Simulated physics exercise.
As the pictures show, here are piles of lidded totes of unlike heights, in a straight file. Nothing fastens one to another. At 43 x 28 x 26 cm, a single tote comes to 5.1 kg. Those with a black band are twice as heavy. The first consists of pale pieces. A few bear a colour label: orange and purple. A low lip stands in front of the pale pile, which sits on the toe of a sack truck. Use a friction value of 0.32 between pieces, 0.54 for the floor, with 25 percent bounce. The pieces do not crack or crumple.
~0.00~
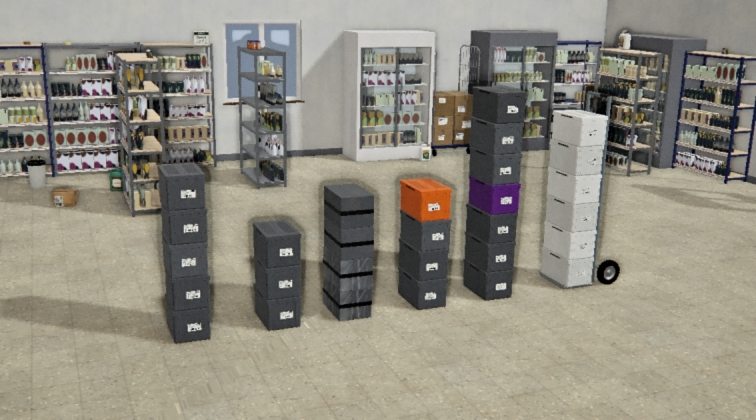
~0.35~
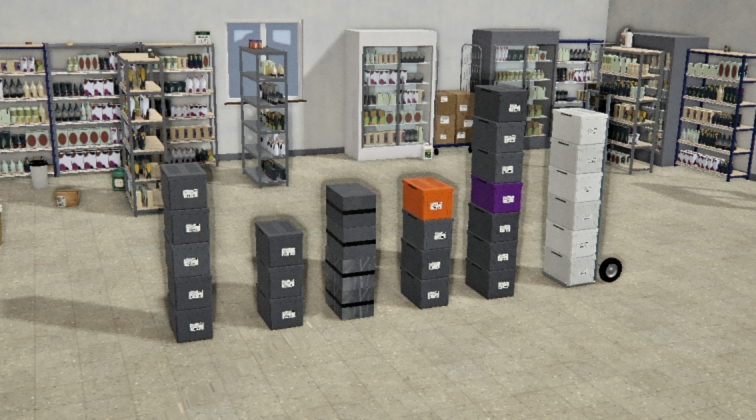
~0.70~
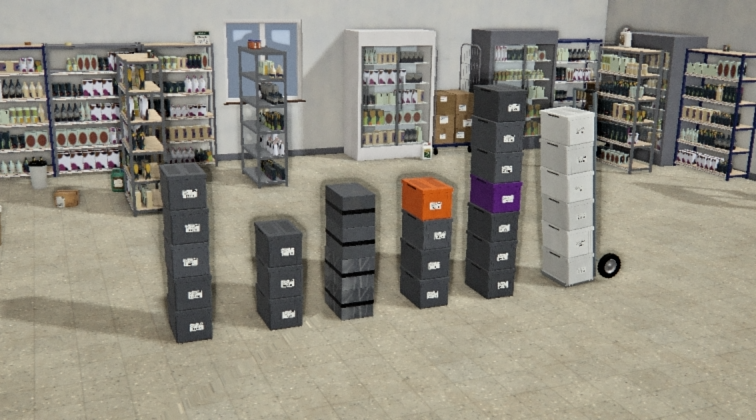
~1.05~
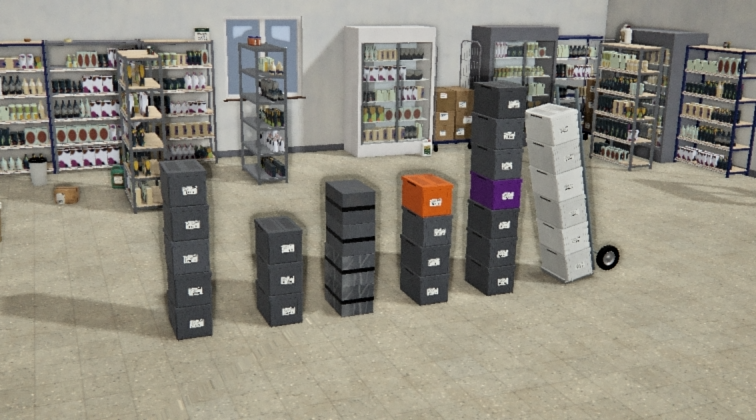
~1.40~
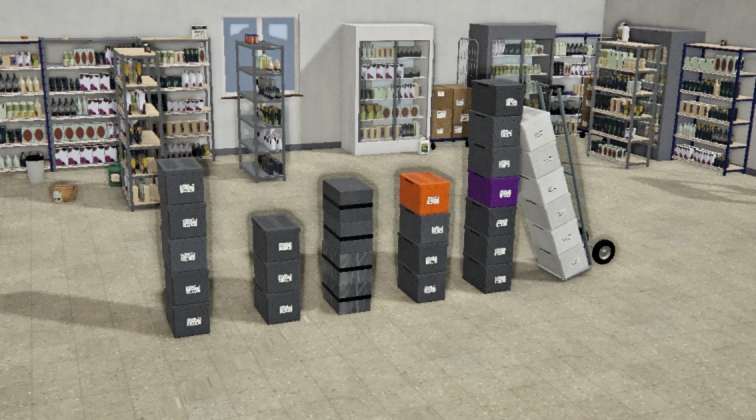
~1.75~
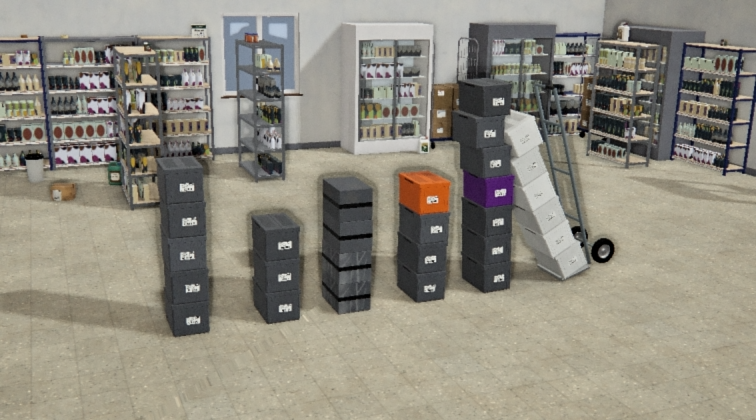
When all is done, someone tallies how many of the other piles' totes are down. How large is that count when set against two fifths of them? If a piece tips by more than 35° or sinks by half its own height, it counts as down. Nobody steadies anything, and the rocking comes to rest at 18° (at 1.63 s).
The count ends up above two fifths.
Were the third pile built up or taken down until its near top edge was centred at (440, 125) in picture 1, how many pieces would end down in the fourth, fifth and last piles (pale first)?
Counts down - fourth: 4; fifth: 3; last: 5.
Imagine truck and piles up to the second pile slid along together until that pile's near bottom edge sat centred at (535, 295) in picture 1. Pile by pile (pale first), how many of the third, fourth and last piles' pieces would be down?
Third 4, fourth 4, last 4.
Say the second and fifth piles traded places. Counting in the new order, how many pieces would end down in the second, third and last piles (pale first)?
Pile by pile, you'd see second at 2, third at 1 and last at 0 down.
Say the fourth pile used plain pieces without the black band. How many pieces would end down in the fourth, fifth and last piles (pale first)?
Down at the end: Fourth pile 4, fifth pile 2, last pile 4.
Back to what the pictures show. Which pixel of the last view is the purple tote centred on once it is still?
End point in last frame: Roughly (390, 245).
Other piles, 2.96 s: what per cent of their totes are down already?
At that instant, 40 percent.
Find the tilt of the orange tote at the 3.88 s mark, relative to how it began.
Something like 30°, more or less.
After 2.38 s, 6 of the pale pile down; none of the 23 other totes down, 8 disturbed; purple tote 23° from how it stood; orange tote 8 cm from its place.
After 2.96 s, 6 of the pale pile down; 9 of the 23 other totes down; purple tote 42° from how it stood, 33 cm lower; orange tote 24° from how it stood, 11 cm lower.
After 3.88 s, 6 of the pale pile down; 19 of the 23 other totes down; purple tote 45° from how it stood, 44 cm lower; orange tote 34° from how it stood, 34 cm lower.
In the end (5.1 s), 6 of the pale pile down; 20 of the 23 other totes down; purple tote 45° from how it stood, 45 cm lower; orange tote 34° from how it stood, 34 cm lower. That is 87 per cent. From the last view, middles, purple tote near (390, 245), orange tote near (293, 244).
